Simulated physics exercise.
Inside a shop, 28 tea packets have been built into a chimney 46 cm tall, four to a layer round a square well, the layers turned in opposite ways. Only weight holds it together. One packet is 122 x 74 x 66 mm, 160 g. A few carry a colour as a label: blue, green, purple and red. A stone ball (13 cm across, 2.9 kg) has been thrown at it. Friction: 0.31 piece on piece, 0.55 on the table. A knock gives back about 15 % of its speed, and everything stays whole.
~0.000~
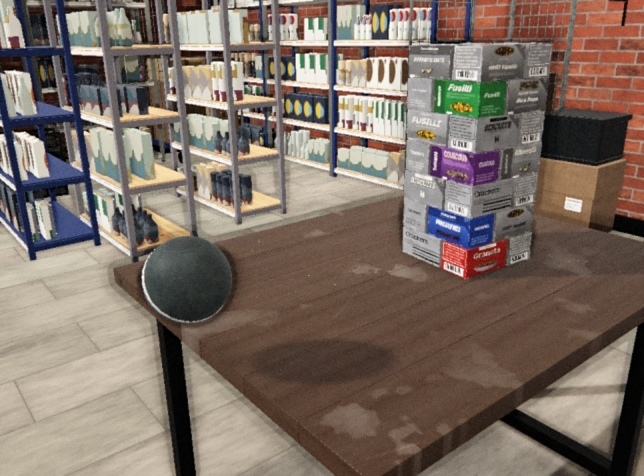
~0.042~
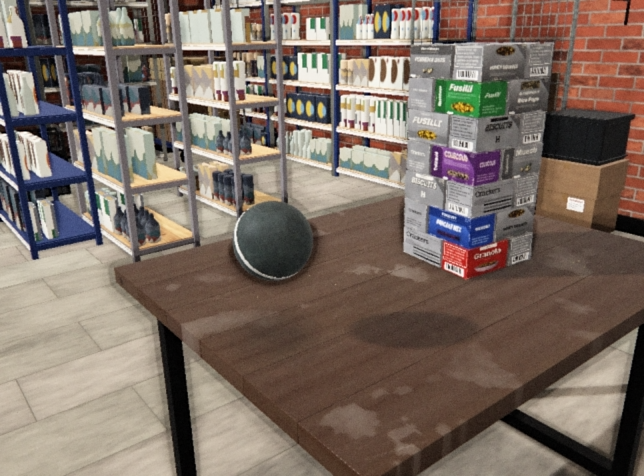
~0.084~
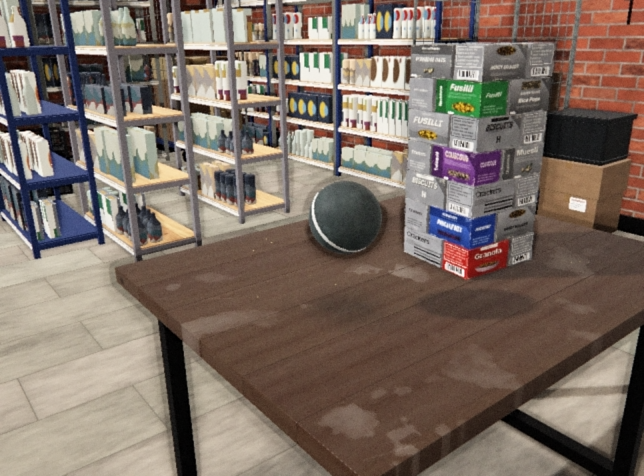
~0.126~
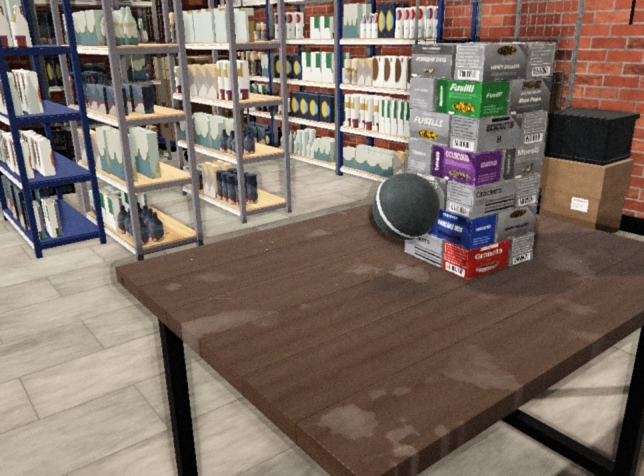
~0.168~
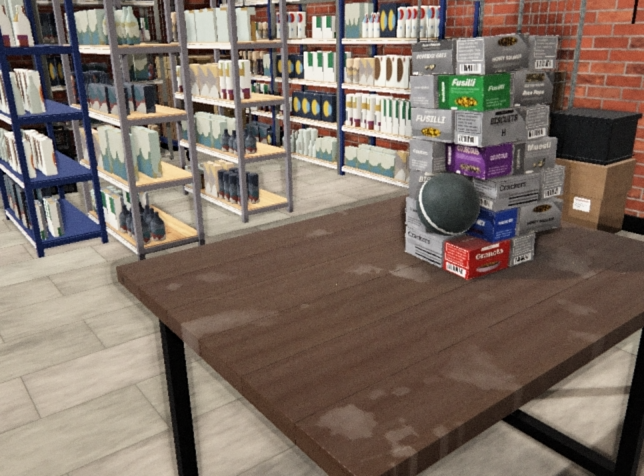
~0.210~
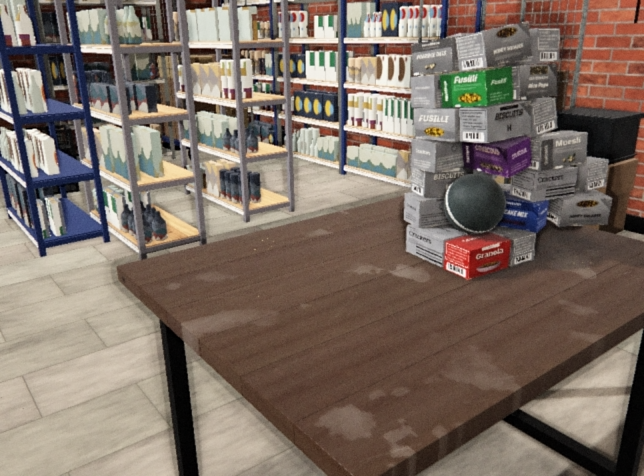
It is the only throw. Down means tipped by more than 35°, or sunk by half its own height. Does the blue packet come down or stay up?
That packet drops.
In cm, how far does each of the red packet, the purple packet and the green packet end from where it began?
Red 0, purple 32, green 44.
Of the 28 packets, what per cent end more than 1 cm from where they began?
90 per cent.
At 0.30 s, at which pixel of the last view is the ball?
At about (517, 193).
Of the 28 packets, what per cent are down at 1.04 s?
At that moment 90 per cent.
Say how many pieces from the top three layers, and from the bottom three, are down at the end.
Top 12, bottom 9.
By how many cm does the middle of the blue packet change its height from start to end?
About 82 cm lower.
After 0.30 s, ball still moving; 10 of the 28 packets down; blue packet leaning 22°, 38 mm lower; purple packet leaning 36°.
After 0.48 s, ball still moving; 22 of the 28 packets down; blue packet leaning 14°, 22 cm lower; purple packet on its side.
After 0.68 s, ball still moving; 25 of the 28 packets down; blue packet leaning 6°, 79 cm lower; purple packet on its side.
After 1.04 s, ball still moving; 25 of the 28 packets down; blue packet leaning 23°, 80 cm lower; purple packet on its side.
At rest (1.6 s), ball rolling away; 25 of the 28 packets down; blue packet 82 cm lower; purple packet on its side; green packet on its side. As the last picture would show them, middles, purple packet near (553, 233).
